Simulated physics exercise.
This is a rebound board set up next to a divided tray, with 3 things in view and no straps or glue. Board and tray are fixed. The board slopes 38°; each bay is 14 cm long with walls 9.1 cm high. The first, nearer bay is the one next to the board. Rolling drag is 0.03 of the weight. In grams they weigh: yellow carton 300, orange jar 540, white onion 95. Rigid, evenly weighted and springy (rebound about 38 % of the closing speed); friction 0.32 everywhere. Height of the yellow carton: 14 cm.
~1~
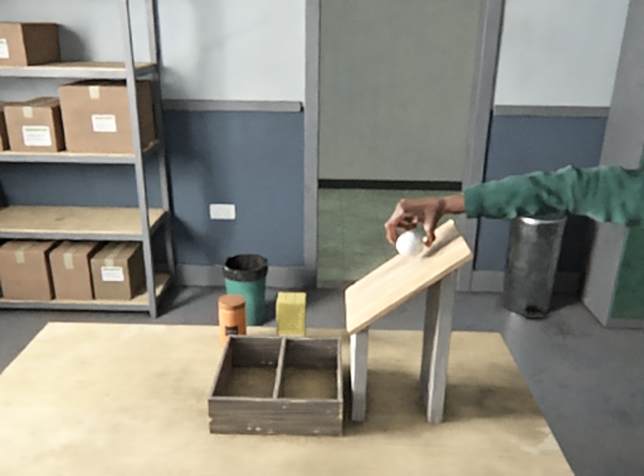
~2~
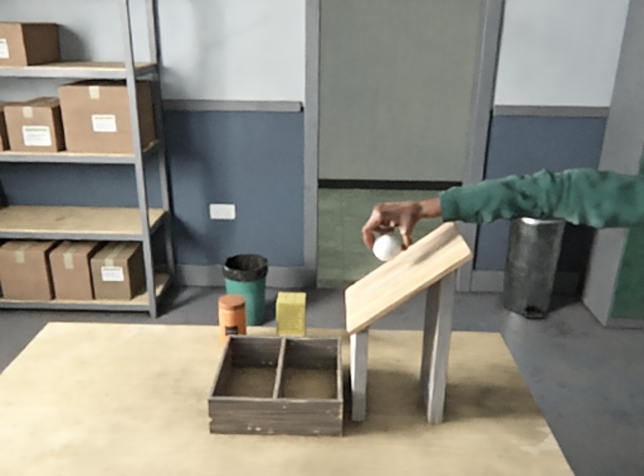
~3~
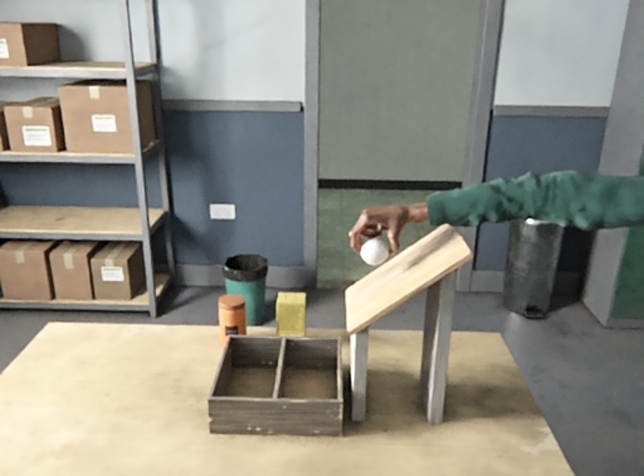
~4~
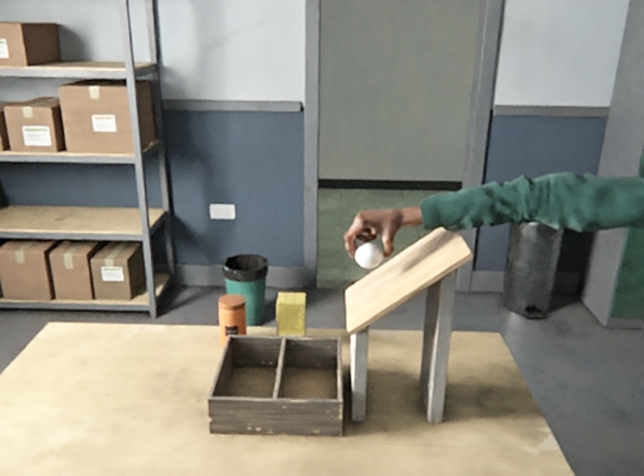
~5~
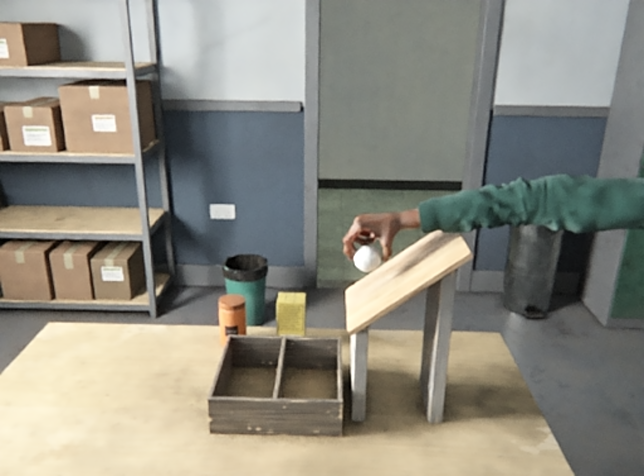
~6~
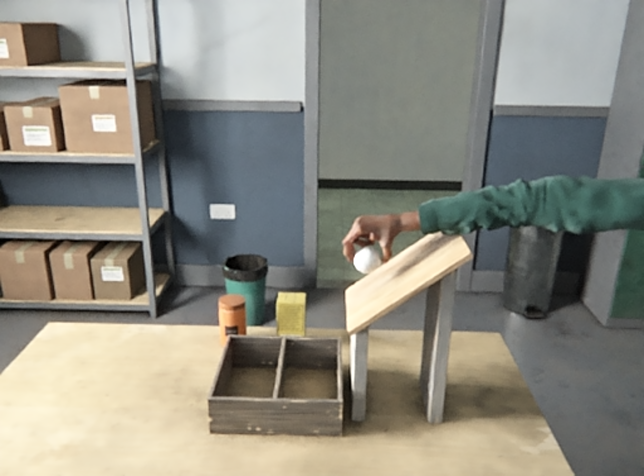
In a storeroom, a hand moves a white onion left above a sloping board, then holds still.
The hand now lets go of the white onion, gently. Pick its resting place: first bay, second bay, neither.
The answer: First bay.
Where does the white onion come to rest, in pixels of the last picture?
At about (324, 389).
Then, 0.30 s past the last view, white onion near (341, 298).
Then, 0.50 s past the last view, it is in the nearer bay; white onion near (302, 385).
Finally, it is in the nearer bay; the bystanders still in place (within 4 cm). Final places as that camera would see them, white onion near (324, 389).
